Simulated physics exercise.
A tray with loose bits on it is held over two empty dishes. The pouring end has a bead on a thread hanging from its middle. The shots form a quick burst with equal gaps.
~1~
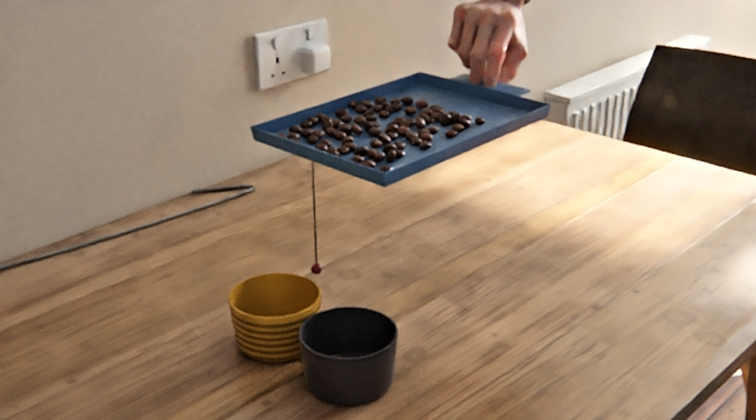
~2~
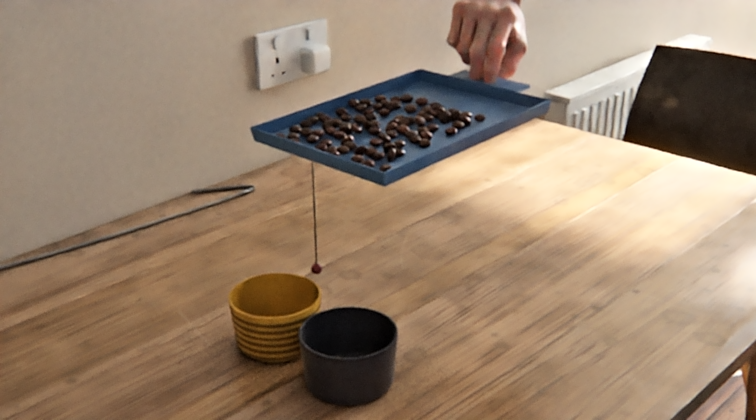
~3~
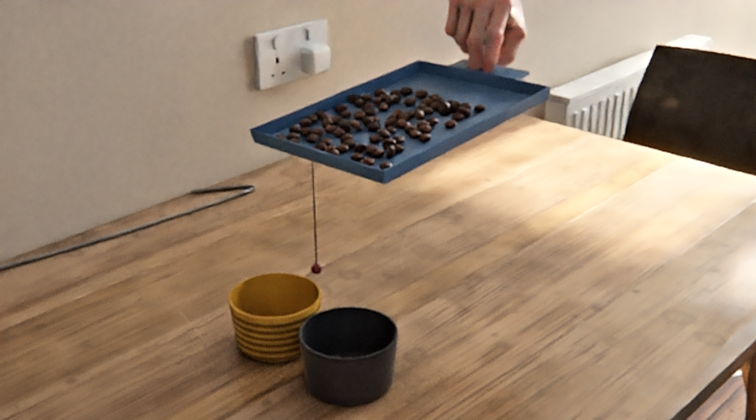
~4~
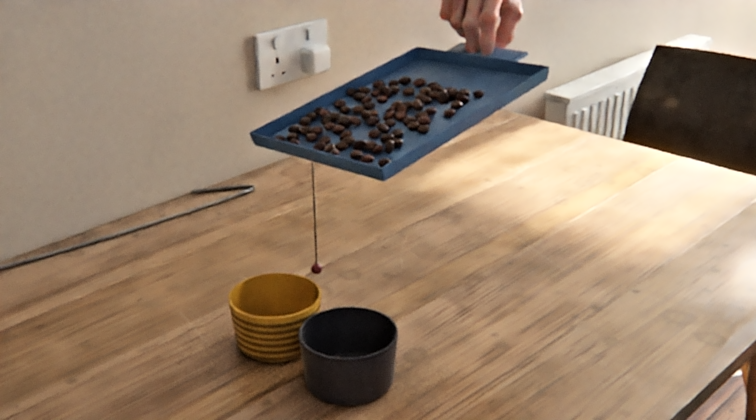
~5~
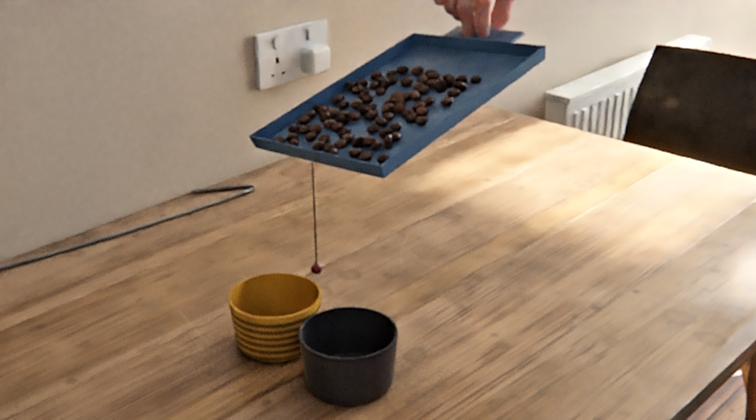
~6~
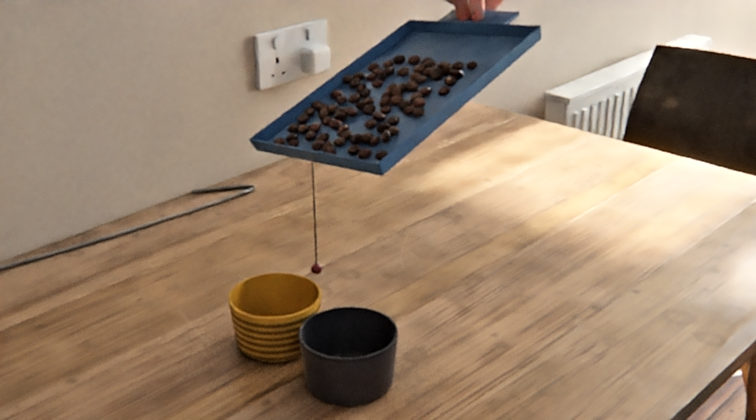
At a wooden table, a hand held a blue tray of small dark brown pieces above a yellow dish and a dark one, then raised its far end steadily while the near edge dipped slightly left.
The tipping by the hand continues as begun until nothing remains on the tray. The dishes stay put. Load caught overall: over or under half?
The dishes will gather a lesser portion.
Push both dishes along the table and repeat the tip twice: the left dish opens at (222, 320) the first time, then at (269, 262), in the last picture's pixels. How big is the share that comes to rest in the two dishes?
First try: Roughly 0 per cent; second try: Roughly 70 per cent.
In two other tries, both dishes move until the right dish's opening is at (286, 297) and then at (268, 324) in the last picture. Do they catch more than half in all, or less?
Placing 1: A majority of it. Placing 2: A minority of it.
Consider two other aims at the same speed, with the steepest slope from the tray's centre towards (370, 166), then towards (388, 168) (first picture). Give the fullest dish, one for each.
1: The dish to the right. 2: The dish to the right.
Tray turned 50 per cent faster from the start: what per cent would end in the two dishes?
I'd put it at some 30 per cent.
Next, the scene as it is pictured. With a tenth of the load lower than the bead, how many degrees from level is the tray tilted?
Angle: Approx. 95 degrees.
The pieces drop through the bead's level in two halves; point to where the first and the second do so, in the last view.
Around (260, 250) at first; around (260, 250) after that.
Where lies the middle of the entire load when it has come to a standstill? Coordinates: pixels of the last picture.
Last view, centre at rest - approx. (241, 318).
Shortly afterwards, tray tipped steeply; all but a few on the tray; only a few in the air.
Next, tray tipped past a quarter turn; a little on the tray; near a quarter in the left dish; near a quarter outside both; near half in the air.
Some moments later, tray tipped past a quarter turn; near a third in the left dish; near two thirds outside both.
In the end, tray tipped past a quarter turn; none at all in the right dish; near a third in the left dish; near two thirds outside both.
